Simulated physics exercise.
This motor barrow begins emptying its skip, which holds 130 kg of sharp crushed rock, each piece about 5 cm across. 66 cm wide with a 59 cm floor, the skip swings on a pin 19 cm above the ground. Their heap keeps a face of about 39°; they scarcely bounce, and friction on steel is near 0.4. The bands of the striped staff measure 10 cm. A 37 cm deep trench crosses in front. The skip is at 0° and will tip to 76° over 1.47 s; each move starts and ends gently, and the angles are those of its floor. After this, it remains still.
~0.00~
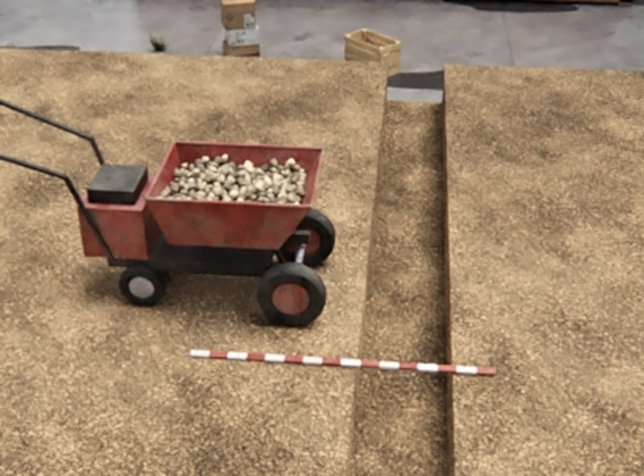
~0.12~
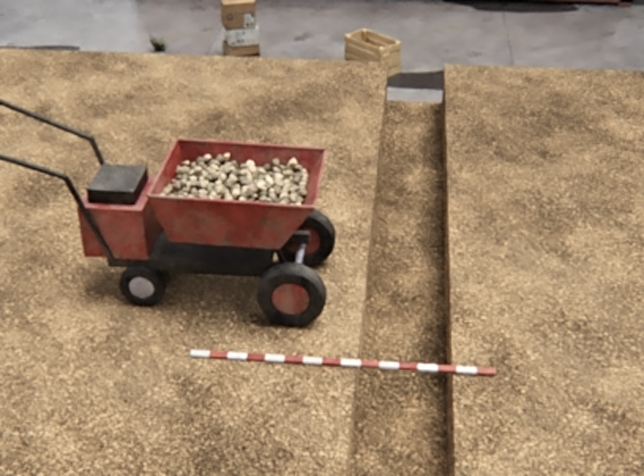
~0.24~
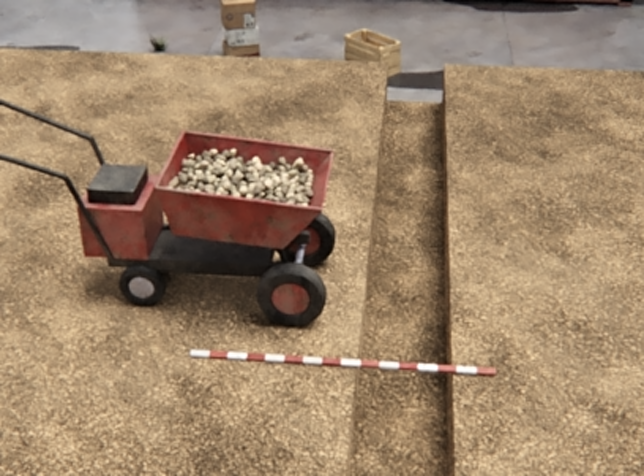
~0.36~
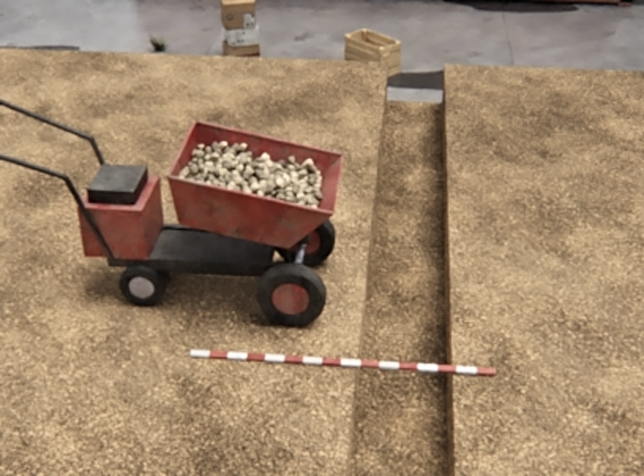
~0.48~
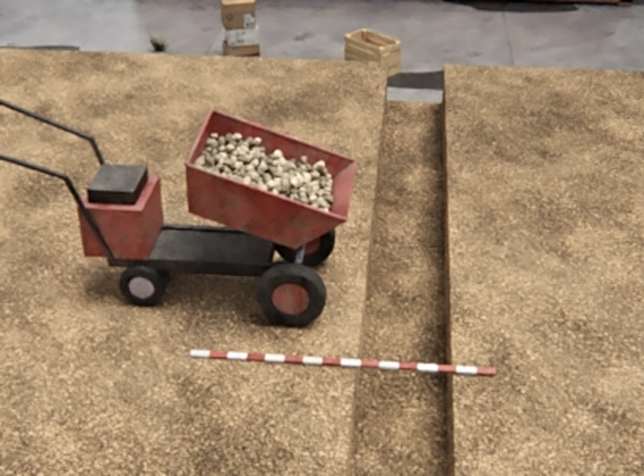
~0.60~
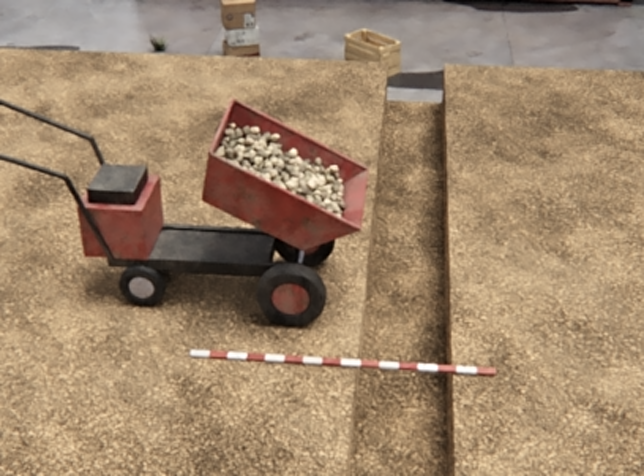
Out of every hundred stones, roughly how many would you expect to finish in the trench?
Close to 77 in every hundred.
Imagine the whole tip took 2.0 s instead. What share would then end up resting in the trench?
About 80 percent, I'd say.
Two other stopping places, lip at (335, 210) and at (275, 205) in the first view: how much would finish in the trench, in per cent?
Roughly 55 percent for the first, and 85 percent for the second.
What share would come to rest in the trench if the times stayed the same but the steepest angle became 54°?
Then close to 5 per cent.
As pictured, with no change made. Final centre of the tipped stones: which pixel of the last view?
Around (422, 339).
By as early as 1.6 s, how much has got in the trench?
Something like 25 in a hundred.
After 1.1 s the floor is at 64°; 100 % in the skip; the foremost stones are at (395, 251).
After 1.6 s the floor is at 76°; 72 % in the skip, 24 % in the trench, 4 % past the trench; the foremost stones are at (479, 293).
After 1.9 s the floor is at 76°; 43 % in the skip, 46 % in the trench, 10 % past the trench; the foremost stones are at (528, 296).
After 3.9 s the floor is at 76°; 13 % in the skip, 77 % in the trench, 10 % past the trench; the foremost stones are at (541, 305).
